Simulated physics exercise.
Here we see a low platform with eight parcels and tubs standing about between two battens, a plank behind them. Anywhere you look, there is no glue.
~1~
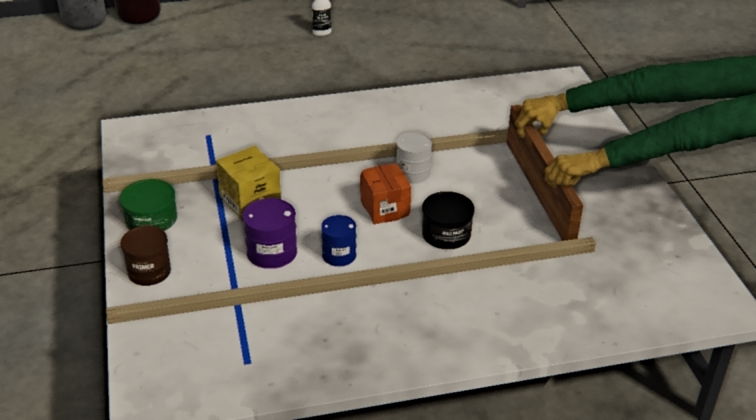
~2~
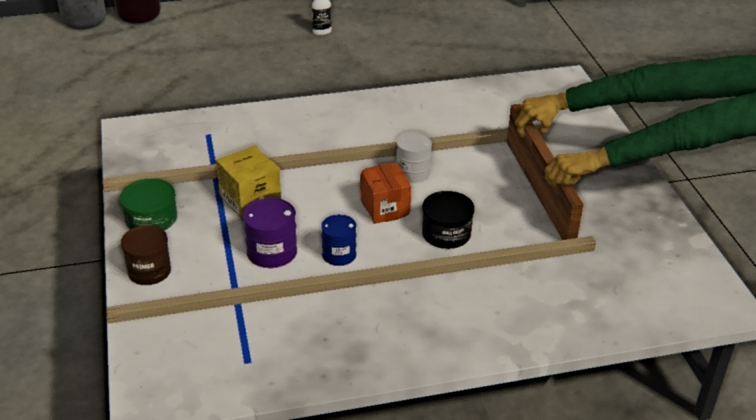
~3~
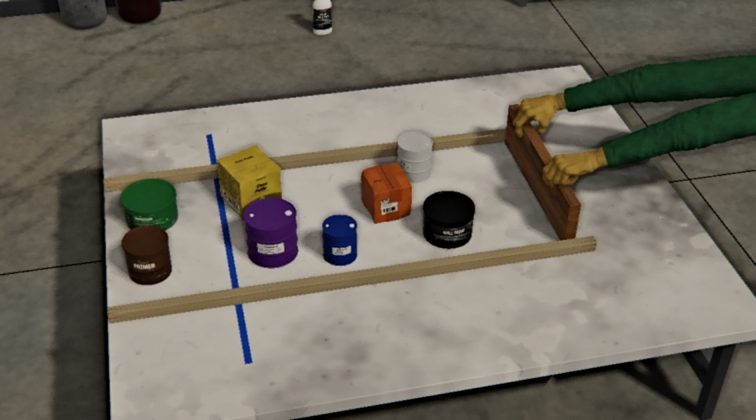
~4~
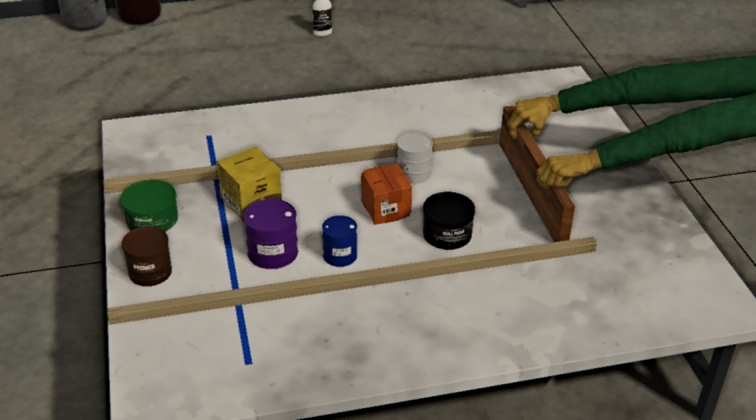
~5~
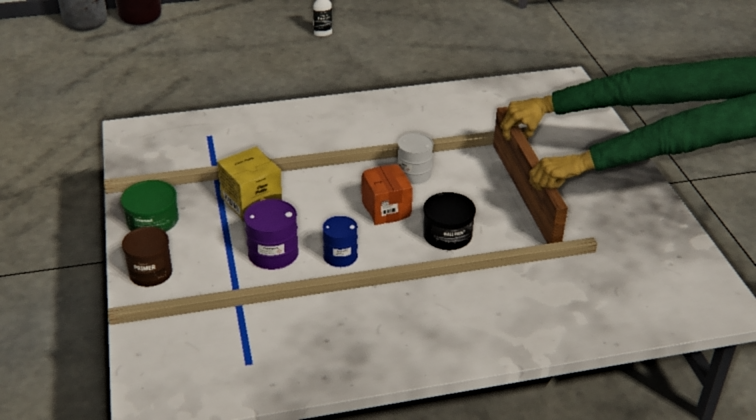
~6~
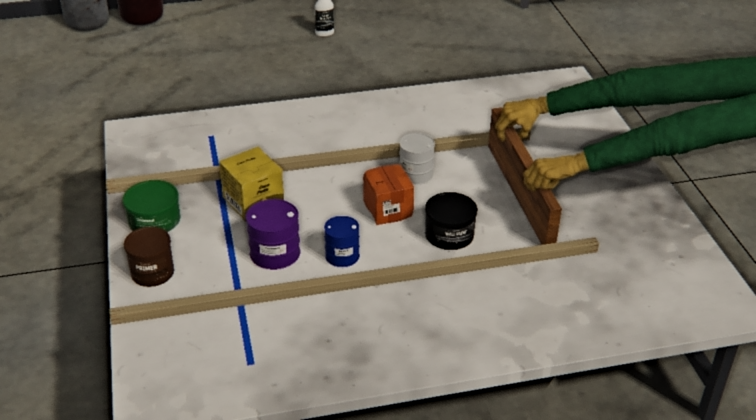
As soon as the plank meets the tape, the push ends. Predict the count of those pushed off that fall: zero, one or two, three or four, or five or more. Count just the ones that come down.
The count is zero.
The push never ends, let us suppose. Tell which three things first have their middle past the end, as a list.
It goes the green pail, after that the brown pail, and after that the purple canister.
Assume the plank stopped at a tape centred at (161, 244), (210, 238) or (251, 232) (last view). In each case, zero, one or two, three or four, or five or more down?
One after the other, the answers are 3 or 4; 1 or 2; not one.
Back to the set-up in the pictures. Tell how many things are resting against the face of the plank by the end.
At rest, 3 are in contact.
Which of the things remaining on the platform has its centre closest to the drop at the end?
The green pail, it is.
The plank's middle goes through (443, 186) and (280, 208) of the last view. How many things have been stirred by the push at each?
Respectively 2 and 6.
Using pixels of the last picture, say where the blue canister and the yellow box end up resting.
In the last picture the blue canister sits at (189, 278) while the yellow box sits at (163, 194).
A little later, none off yet; brown pail at rest near (150, 257); green pail at rest near (153, 208); yellow box at rest near (252, 184).
Next, none off yet; brown pail at rest near (150, 257); green pail at rest near (153, 208); yellow box shifted about its own width near (221, 188).
When it is over, the number that fall off is zero.
